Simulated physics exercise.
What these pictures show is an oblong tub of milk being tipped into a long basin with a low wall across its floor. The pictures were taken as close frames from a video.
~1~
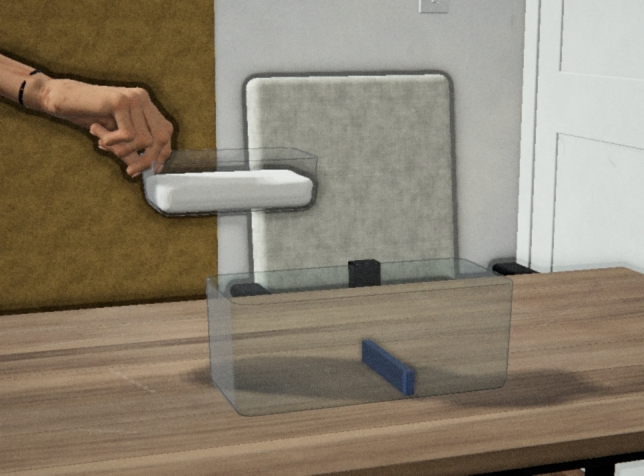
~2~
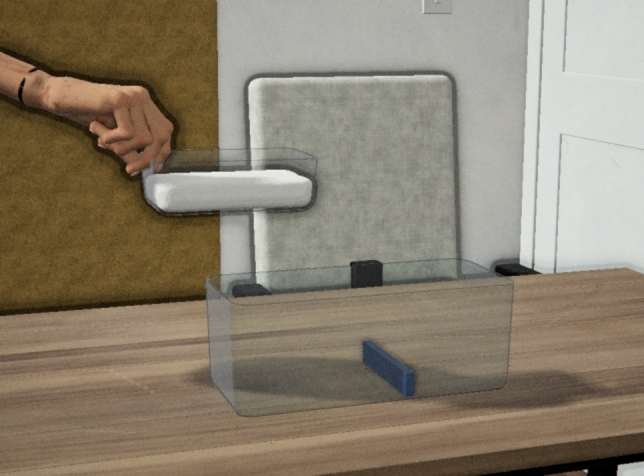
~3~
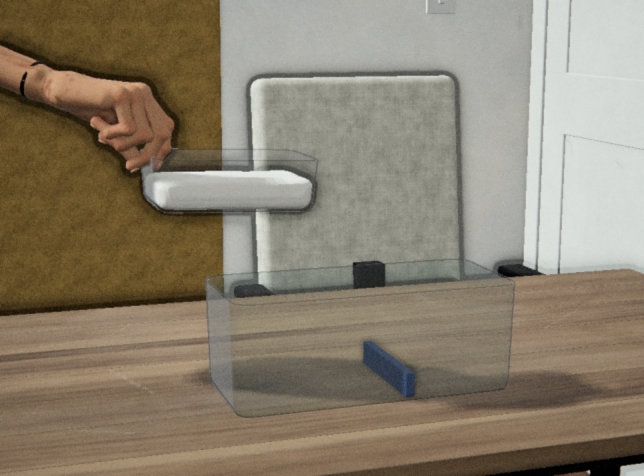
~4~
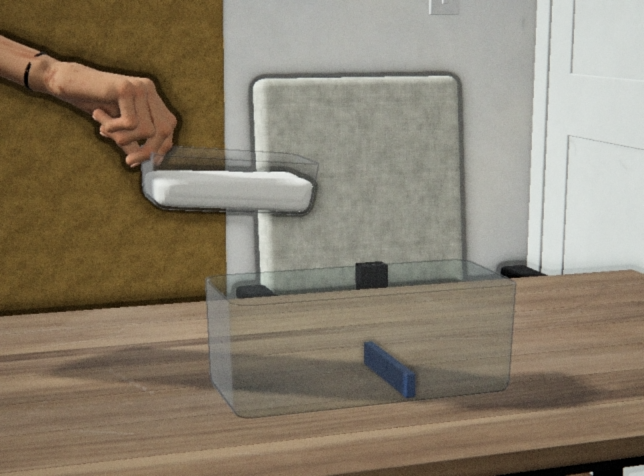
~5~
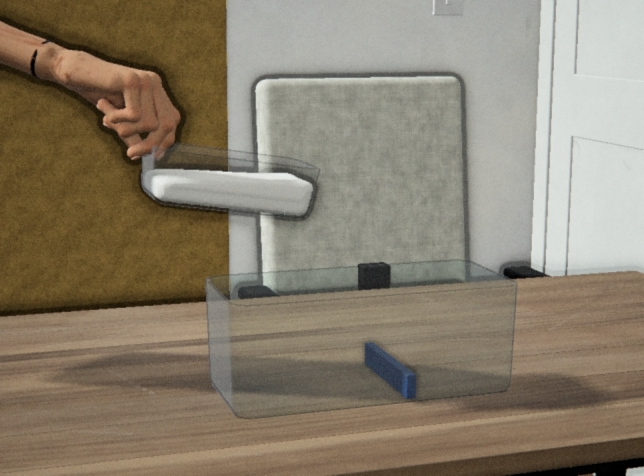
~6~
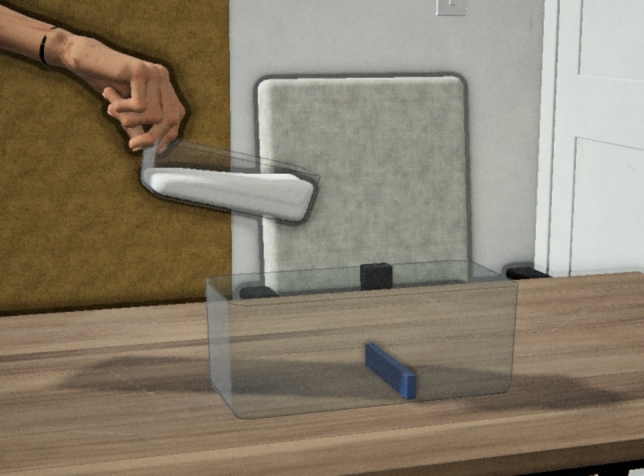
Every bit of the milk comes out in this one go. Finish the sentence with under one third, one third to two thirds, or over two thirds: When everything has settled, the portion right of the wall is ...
When everything has settled, the portion right of the wall is under one third.
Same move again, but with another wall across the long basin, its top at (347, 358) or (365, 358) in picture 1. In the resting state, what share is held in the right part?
The first one comes to 50 percent, while the second comes to 20 percent.
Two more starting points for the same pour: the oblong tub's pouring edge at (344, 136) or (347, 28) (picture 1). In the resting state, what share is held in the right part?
You'd get around 50 per cent and then around 55 per cent.
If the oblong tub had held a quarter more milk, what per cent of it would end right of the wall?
15 per cent or so.
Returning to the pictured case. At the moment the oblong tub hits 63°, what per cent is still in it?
Some 30 per cent has not yet come out.
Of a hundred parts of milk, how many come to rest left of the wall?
That is roughly 90 percent of it.
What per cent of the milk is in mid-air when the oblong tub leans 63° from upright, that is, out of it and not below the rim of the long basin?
Around 30 in a hundred.
A moment on, the oblong tub is tipped part way and 32 per cent is still to pour, 38 is left of the wall and 0 right of it.
Next, the oblong tub is tipped on its side and 7 per cent is still to pour, 81 is left of the wall and 9 right of it.
Then the oblong tub is tipped right over and 0 per cent is still to pour, 89 is left of the wall and 10 right of it.
Later the oblong tub is tipped right over and 0 per cent is still to pour, 89 is left of the wall and 10 right of it.
In the end 89 per cent lies left of the wall, 10 right of it and 0 outside.
